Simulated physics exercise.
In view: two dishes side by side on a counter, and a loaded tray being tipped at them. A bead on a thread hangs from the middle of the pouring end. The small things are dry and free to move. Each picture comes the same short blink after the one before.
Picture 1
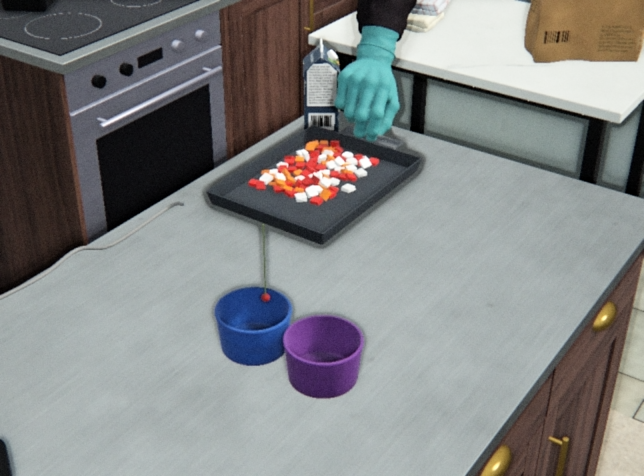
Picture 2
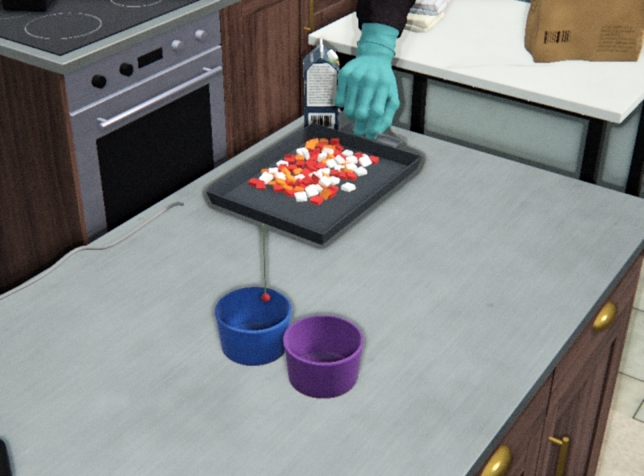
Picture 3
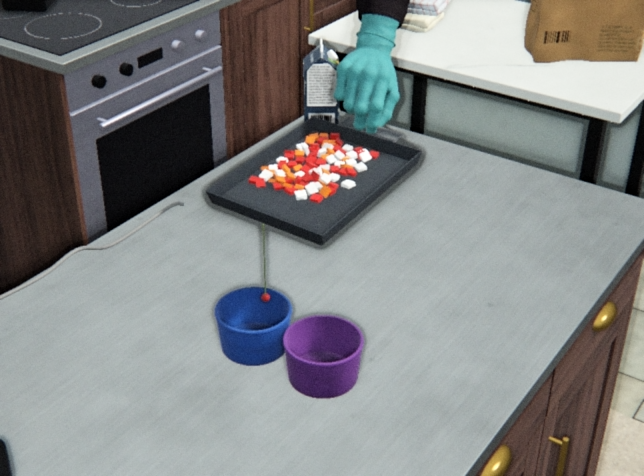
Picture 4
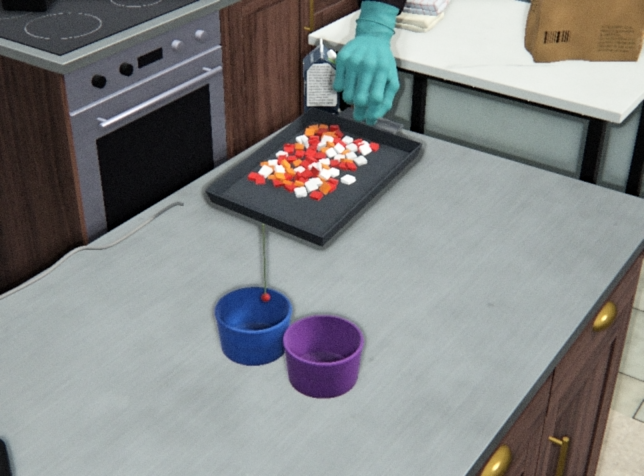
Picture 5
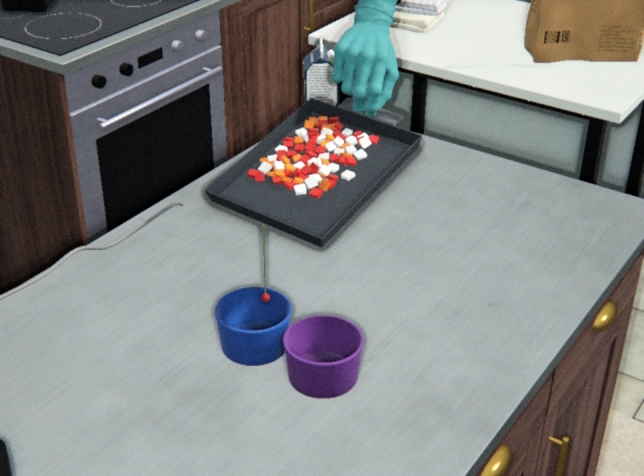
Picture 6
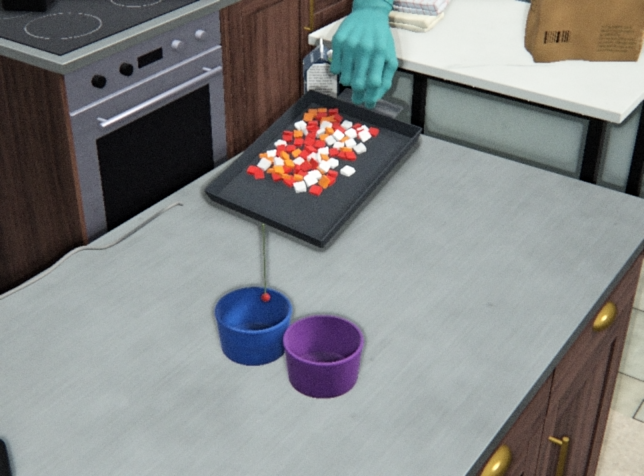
The clip shows a teal-gloved hand holding a dark tray of red, orange and white pieces above a blue dish and a purple dish; the hand slowly raises the tray's far end, tilting it slightly more toward the viewer.
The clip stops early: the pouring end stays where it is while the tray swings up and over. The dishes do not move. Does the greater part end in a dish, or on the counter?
Together they catch over half.
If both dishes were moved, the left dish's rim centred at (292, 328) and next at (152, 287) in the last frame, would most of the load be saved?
First above a half, then less than half.
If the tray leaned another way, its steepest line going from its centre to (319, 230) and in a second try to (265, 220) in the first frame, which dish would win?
At the first place the dish on the right, at the second the left-hand dish.
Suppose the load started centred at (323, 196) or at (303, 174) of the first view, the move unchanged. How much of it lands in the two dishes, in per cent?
First some 70, then 60 per cent.
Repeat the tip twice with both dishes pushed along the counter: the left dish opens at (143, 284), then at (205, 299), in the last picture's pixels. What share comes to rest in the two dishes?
Near 10 % and 60 %.
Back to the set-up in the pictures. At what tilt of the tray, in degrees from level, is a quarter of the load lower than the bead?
At some 105 degrees.
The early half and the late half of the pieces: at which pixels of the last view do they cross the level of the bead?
First near (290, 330), later near (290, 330).
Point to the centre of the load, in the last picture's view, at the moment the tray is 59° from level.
At about (285, 215).
Soon, tray tipped steeply; nearly all on the tray; a stray few outside both; a small part in the air.
A while on, tray tipped right over; most on the tray; a small part in the right dish; a small part in the left dish; a small part outside both; a small part in the air.
Towards the end, tray tipped past a quarter turn; about half in the right dish; about a quarter in the left dish; about a third outside both.
Finally, tray tipped past a quarter turn; about half in the right dish; about a quarter in the left dish; about a third outside both.
